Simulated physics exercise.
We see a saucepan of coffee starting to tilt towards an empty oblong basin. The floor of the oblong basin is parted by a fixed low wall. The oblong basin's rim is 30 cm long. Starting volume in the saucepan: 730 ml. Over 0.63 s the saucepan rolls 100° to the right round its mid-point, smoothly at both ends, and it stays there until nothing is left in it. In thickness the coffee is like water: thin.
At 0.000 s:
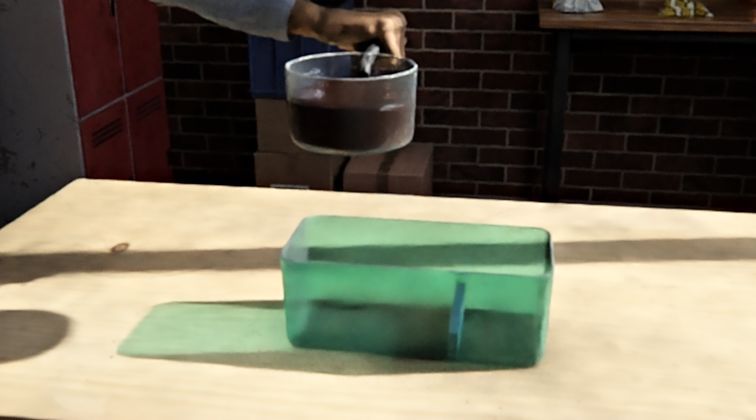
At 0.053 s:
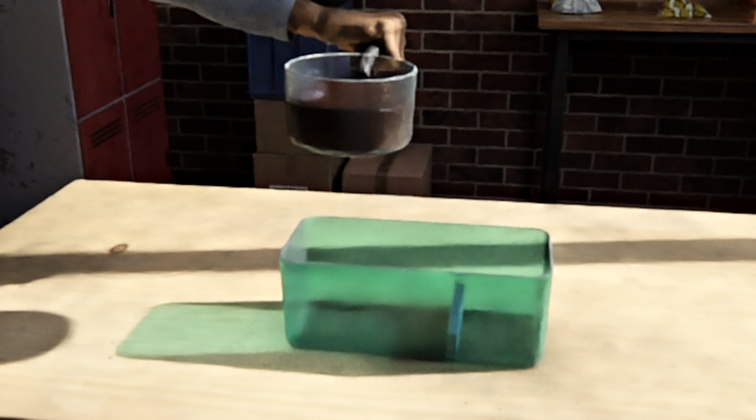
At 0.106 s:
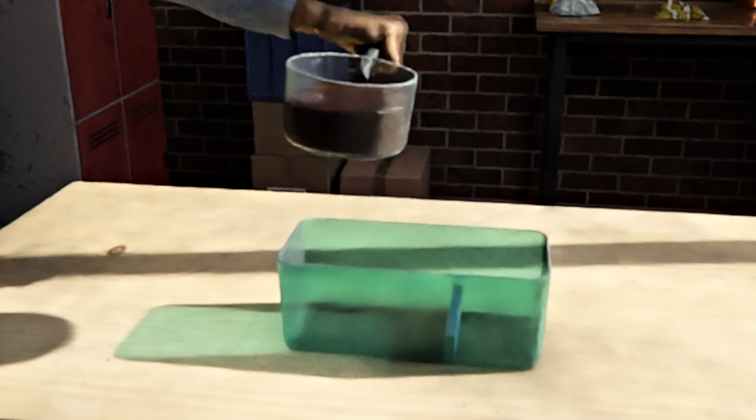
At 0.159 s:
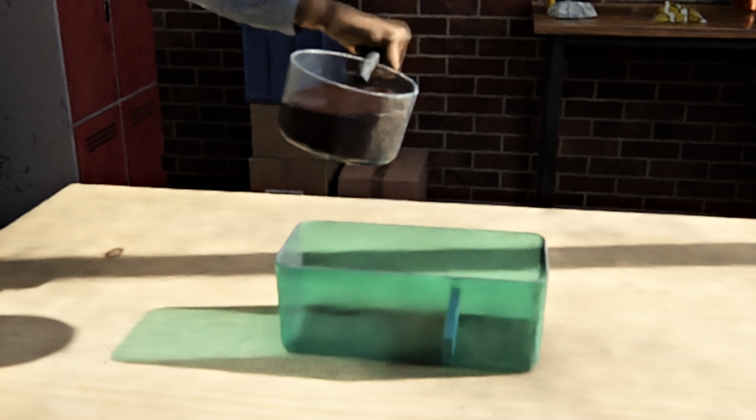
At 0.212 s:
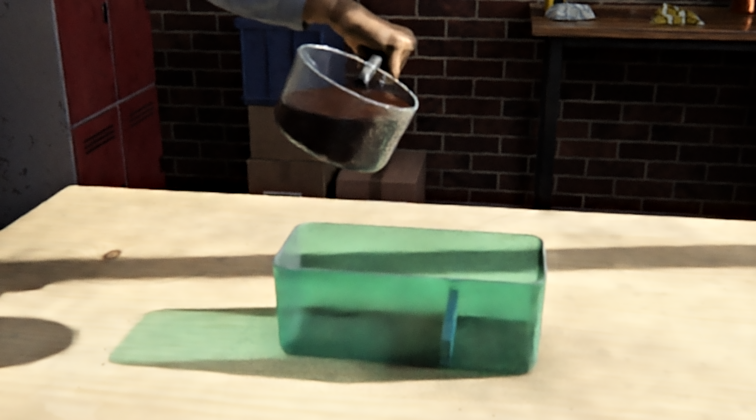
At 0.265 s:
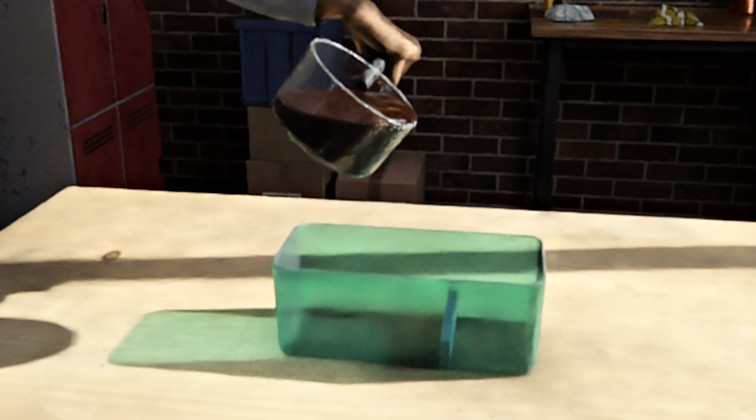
A hand tilting a clear saucepan of dark liquid to the right above a green see-through oblong basin on a wooden table.
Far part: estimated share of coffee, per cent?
44 per cent.
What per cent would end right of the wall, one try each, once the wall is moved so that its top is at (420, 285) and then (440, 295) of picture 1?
Respectively close to 90 and 70 %.
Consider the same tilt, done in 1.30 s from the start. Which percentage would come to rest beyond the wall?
Then you'd be looking at around 55 in a hundred.
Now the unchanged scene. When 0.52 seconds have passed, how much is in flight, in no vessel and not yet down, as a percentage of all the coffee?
Near 48 per cent at that moment.
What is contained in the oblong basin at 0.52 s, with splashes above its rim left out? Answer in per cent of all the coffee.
The basin holds roughly 16 in a hundred parts at that moment.
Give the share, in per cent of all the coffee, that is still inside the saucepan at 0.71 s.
Around 12 percent of it.
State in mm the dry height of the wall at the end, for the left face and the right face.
About 16 mm left, about 6 mm right.
Then, 0.52 s in, the tilt is 93° and 37 per cent is still to pour, 2 is left of the wall and 14 right of it.
Then, 0.71 s in, the tilt is 100° and 11 per cent is still to pour, 23 is left of the wall and 53 right of it.
Then, 0.91 s in, the tilt is 100° and 2 per cent is still to pour, 45 is left of the wall and 47 right of it.
Then, 1.13 s in, the tilt is 100° and 0 per cent is still to pour, 53 is left of the wall and 44 right of it.
Finally, 54 per cent lies left of the wall, 44 right of it and 2 outside.
